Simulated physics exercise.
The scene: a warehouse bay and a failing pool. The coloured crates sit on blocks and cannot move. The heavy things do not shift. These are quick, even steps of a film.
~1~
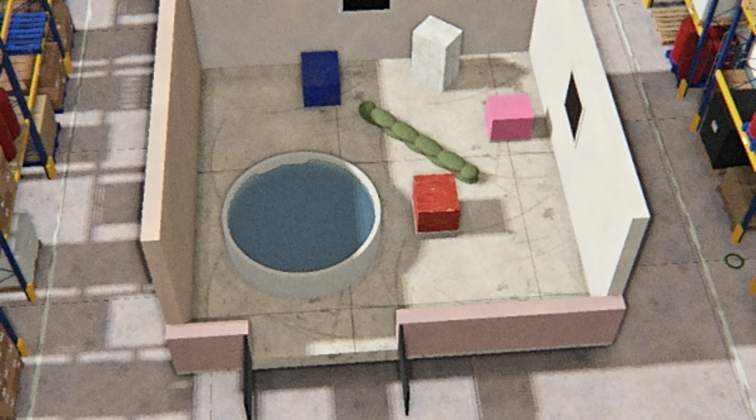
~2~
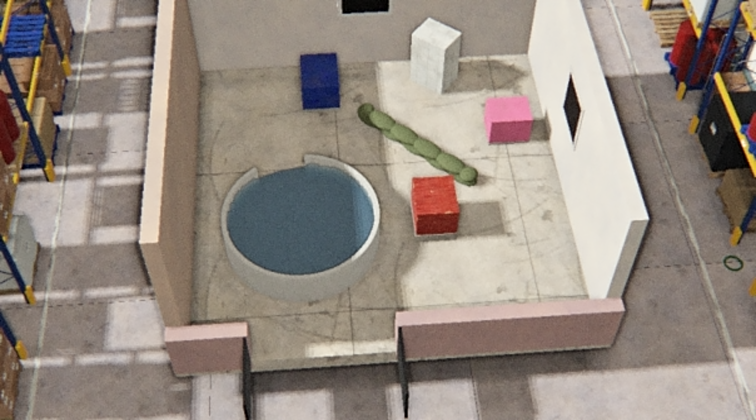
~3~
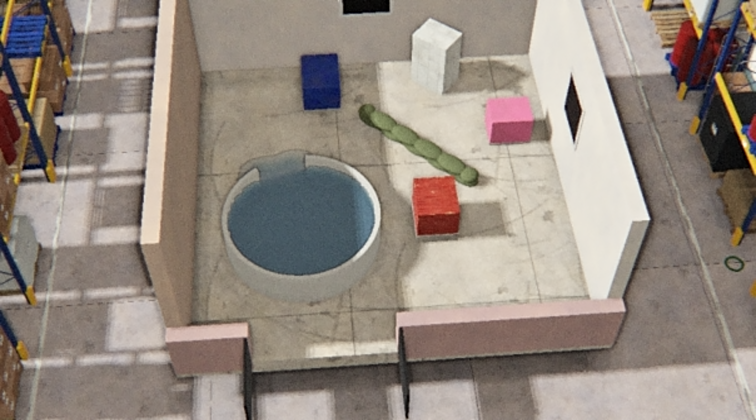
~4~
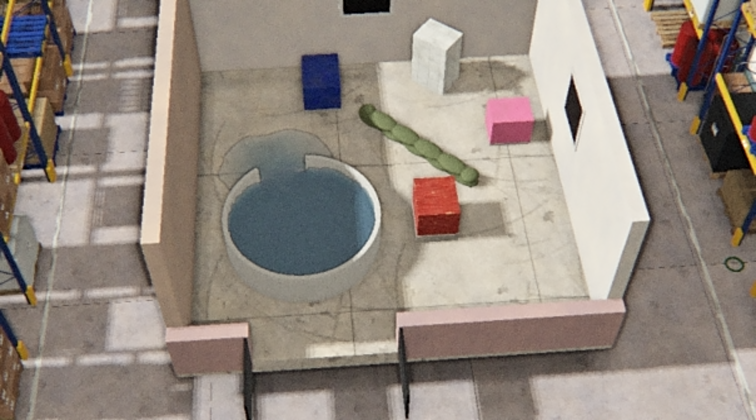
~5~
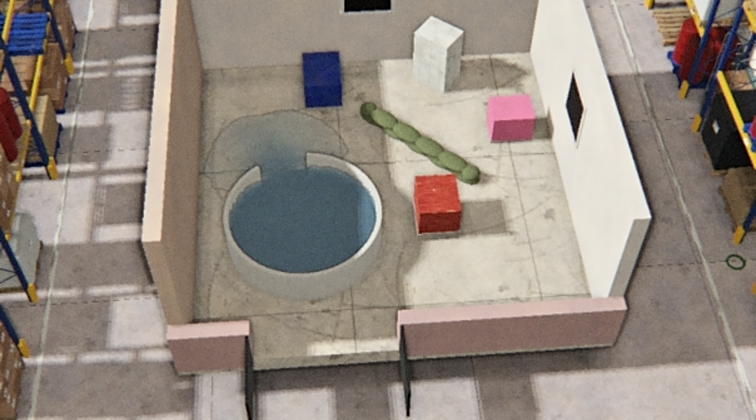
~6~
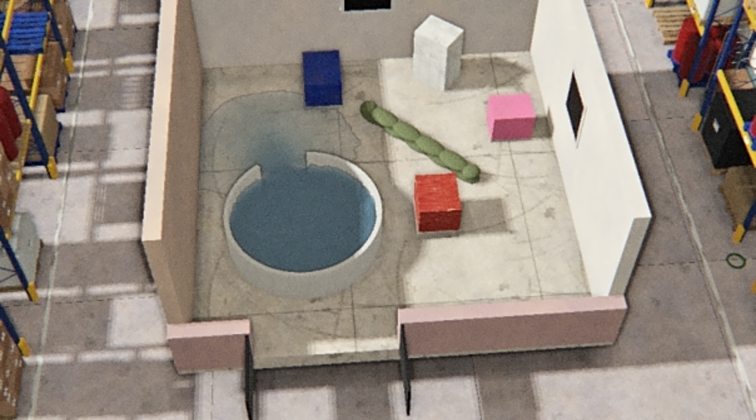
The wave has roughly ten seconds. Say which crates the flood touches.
One by one: The red crate escapes dry; the pink crate is wetted; the blue crate is wetted.
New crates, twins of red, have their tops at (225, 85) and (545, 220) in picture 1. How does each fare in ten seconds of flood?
In turn: Is wetted, is spared.
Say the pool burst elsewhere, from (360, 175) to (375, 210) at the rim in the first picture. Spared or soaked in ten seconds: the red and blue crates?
The red one takes water; the blue one takes water.
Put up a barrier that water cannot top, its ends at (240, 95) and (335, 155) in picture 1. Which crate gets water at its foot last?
That is the pink-painted one.
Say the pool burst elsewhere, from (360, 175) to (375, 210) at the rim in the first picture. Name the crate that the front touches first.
It is the red one.
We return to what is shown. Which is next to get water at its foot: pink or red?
First comes the crate marked red.
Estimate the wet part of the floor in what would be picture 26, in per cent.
Roughly 35 per cent.
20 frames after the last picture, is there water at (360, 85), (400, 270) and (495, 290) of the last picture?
One after the other: Flooded, clear, free of water.
A moment on, water covers 20 % of the floor; the red crate not reached, the pink crate not reached, the blue crate water round its plinth.
Next, water covers 30 % of the floor; the red crate not reached, the pink crate not reached, the blue crate water round its plinth.
Then, water covers 35 % of the floor; the red crate water round its plinth, the pink crate not reached, the blue crate water round its plinth.
Later, water covers 60 % of the floor; the red crate water round its plinth, the pink crate water round its plinth, the blue crate water round its plinth.
In the end, water covers 90 % of the floor; the red crate stayed above the water, the pink crate was topped, the blue crate was topped.
